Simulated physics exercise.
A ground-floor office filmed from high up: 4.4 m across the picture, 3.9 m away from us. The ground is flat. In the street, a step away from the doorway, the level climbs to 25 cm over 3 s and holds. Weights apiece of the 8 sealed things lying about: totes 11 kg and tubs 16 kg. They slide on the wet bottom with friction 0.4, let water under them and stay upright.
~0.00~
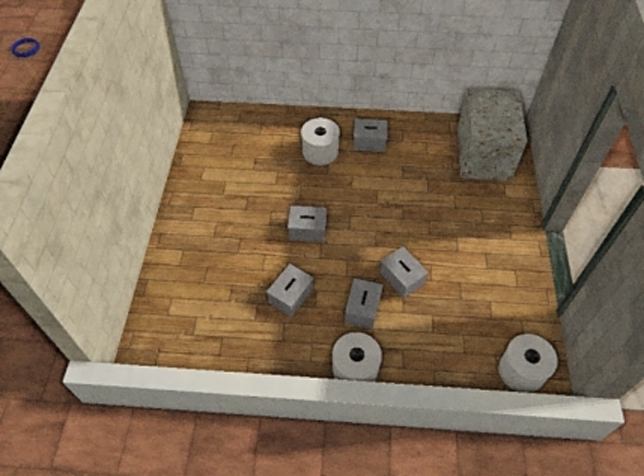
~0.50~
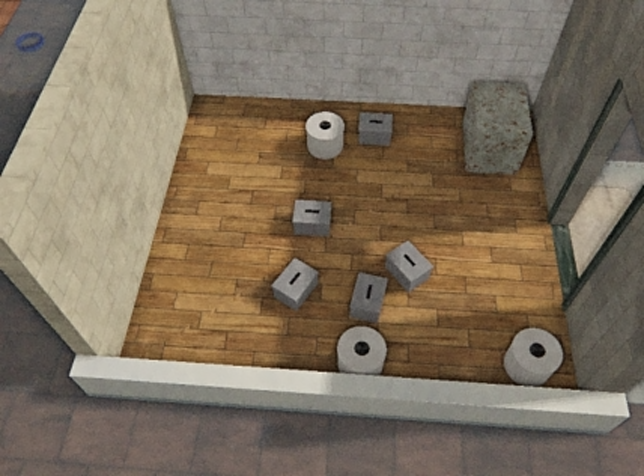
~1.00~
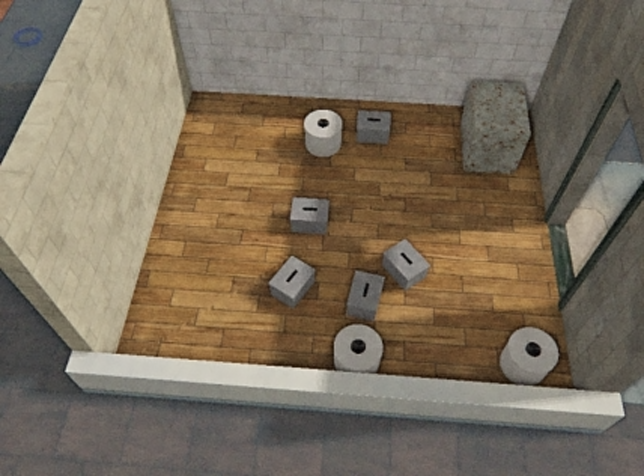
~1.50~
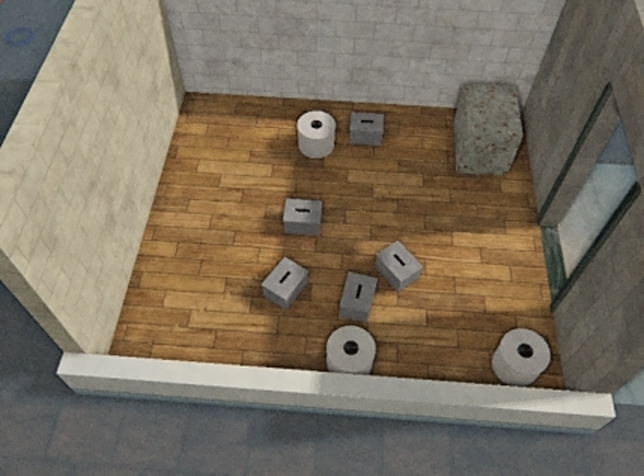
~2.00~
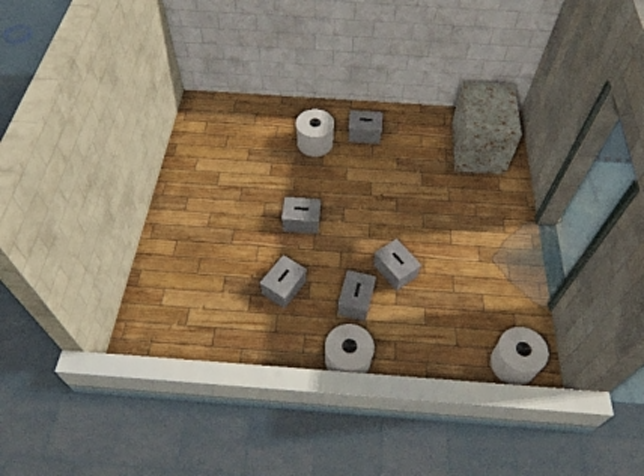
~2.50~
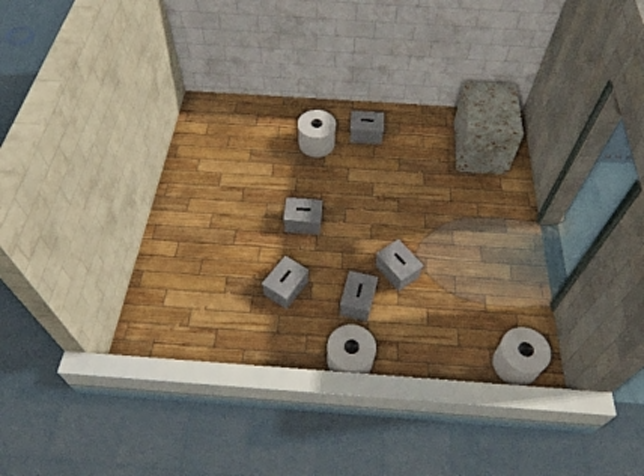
Water spreads over the street and enters through the doorway onto the wooden floor.
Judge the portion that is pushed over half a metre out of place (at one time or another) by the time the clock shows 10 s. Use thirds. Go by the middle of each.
Share: Between one and two thirds.
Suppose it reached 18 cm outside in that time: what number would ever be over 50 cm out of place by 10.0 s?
Then 2.
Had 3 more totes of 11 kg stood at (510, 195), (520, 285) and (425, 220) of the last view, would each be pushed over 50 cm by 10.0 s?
In turn: Under, past it, over.
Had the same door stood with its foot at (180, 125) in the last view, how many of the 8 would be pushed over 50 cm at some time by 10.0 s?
Then 4.
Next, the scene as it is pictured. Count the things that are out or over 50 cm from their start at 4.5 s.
I count 1.
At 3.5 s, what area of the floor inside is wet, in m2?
About 5.0 m2.
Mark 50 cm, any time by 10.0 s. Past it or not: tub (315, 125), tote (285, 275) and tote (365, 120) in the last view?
In that order: Short of it, more, less.
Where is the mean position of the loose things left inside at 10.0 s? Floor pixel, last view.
At about (271, 223).
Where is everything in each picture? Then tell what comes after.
A tote at (371, 128) rests on the ground; a tote at (364, 298) rests on the ground; water covers 0.0 m2; 0 of 8 have shifted, in the first frame.
A tote at (376, 122) rests on the ground; a tote at (369, 292) rests on the ground; 0.0 m2 under water; 0 of 8 have shifted, in the second frame.
A tote at (374, 120), on the bottom; a tote at (366, 290) rests on the ground; water covers 0.0 m2; 0 of 8 have shifted, in the third frame.
A tote at (367, 122) rests on the ground; a tote at (359, 292), on the bottom; 0.0 m2 under water; 0 of 8 have shifted, in the fourth frame.
A tote at (366, 120) rests on the ground; a tote at (357, 290) rests on the ground; water covers 0.3 m2; 0 of 8 have shifted, in the fifth frame.
A tote at (367, 121), on the bottom; a tote at (359, 291), on the bottom; water covers 1.2 m2; 0 of 8 have shifted, in the sixth frame.
After 3.5 s 0 of 8 are over 50 cm from their spots; 0 afloat.
After 4.5 s 1 of 8 are over 50 cm from their spots; 0 afloat.
After 7.0 s 5 of 8 are over 50 cm from their spots; 1 afloat.
After 10.0 s 5 of 8 are over 50 cm from their spots, and 5 have been at some point; 7 afloat.
